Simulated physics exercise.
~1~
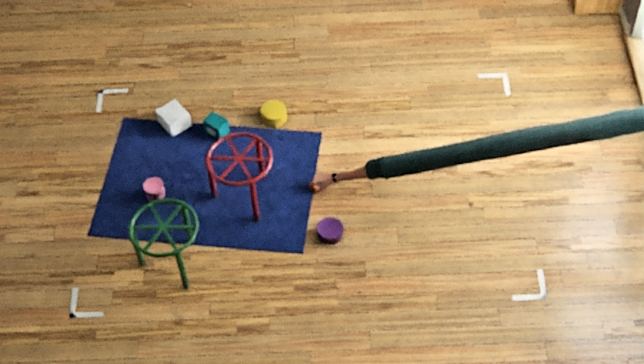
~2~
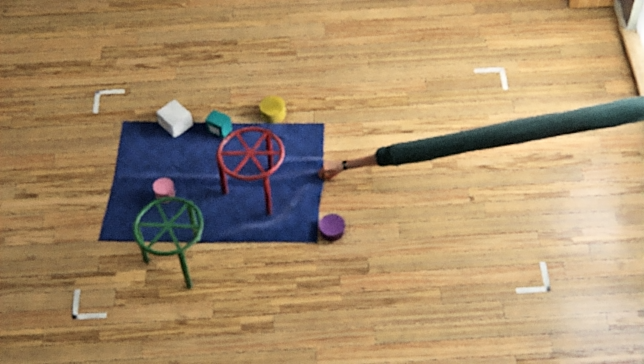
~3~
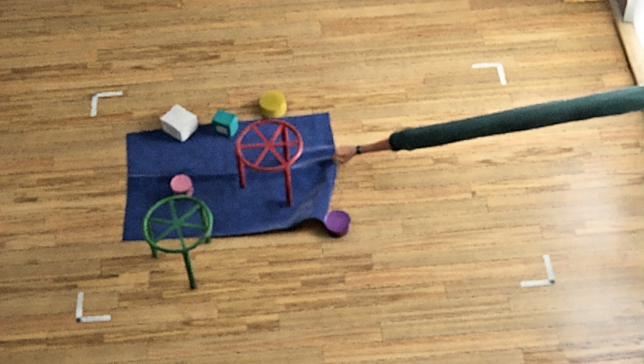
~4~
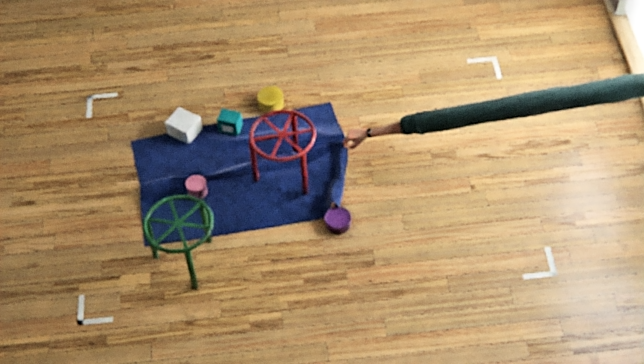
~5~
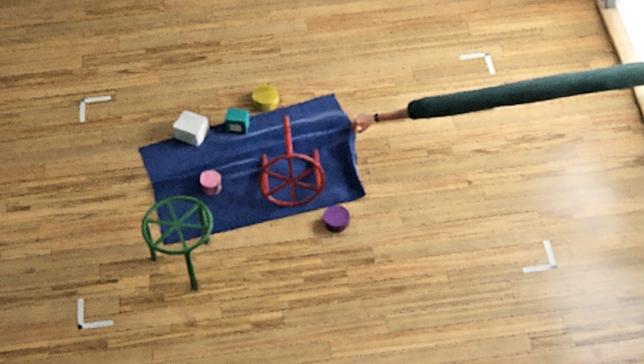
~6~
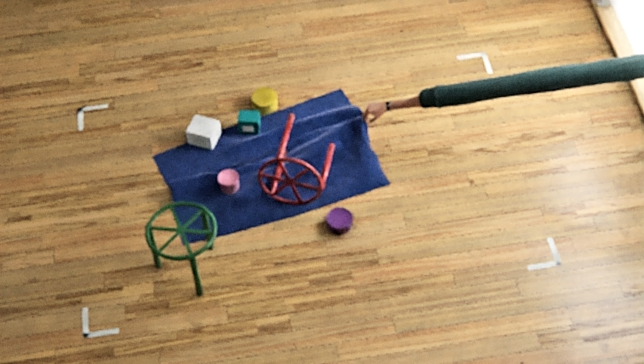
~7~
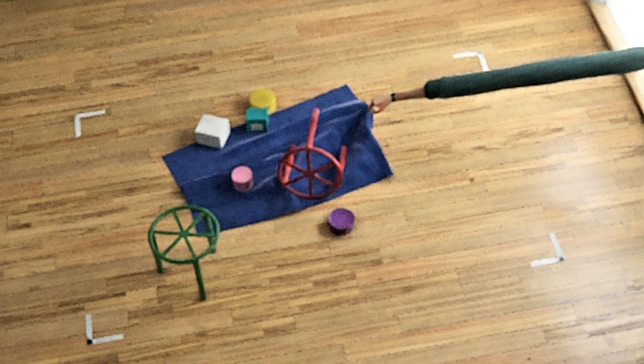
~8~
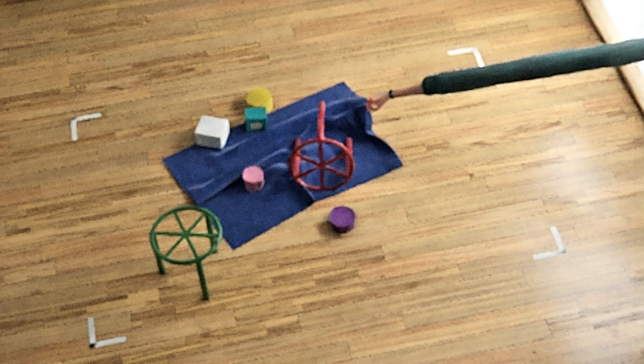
A hand at the end of a long, dark green sleeve pulls a blue rug by its right edge across a wooden floor, seen from above as the view drifts slightly. A red stool and pink bucket stand on the rug, with a green stool at its lower left, white and teal cartons and a yellow round object along the top, and a purple bucket at right. The rug slides right, then upward, wrinkling and carrying the pink bucket. The red stool rides along, then tips over, legs up. Finally, it lies toppled on the skewed rug, while the green stool stands and the purple bucket stays put.
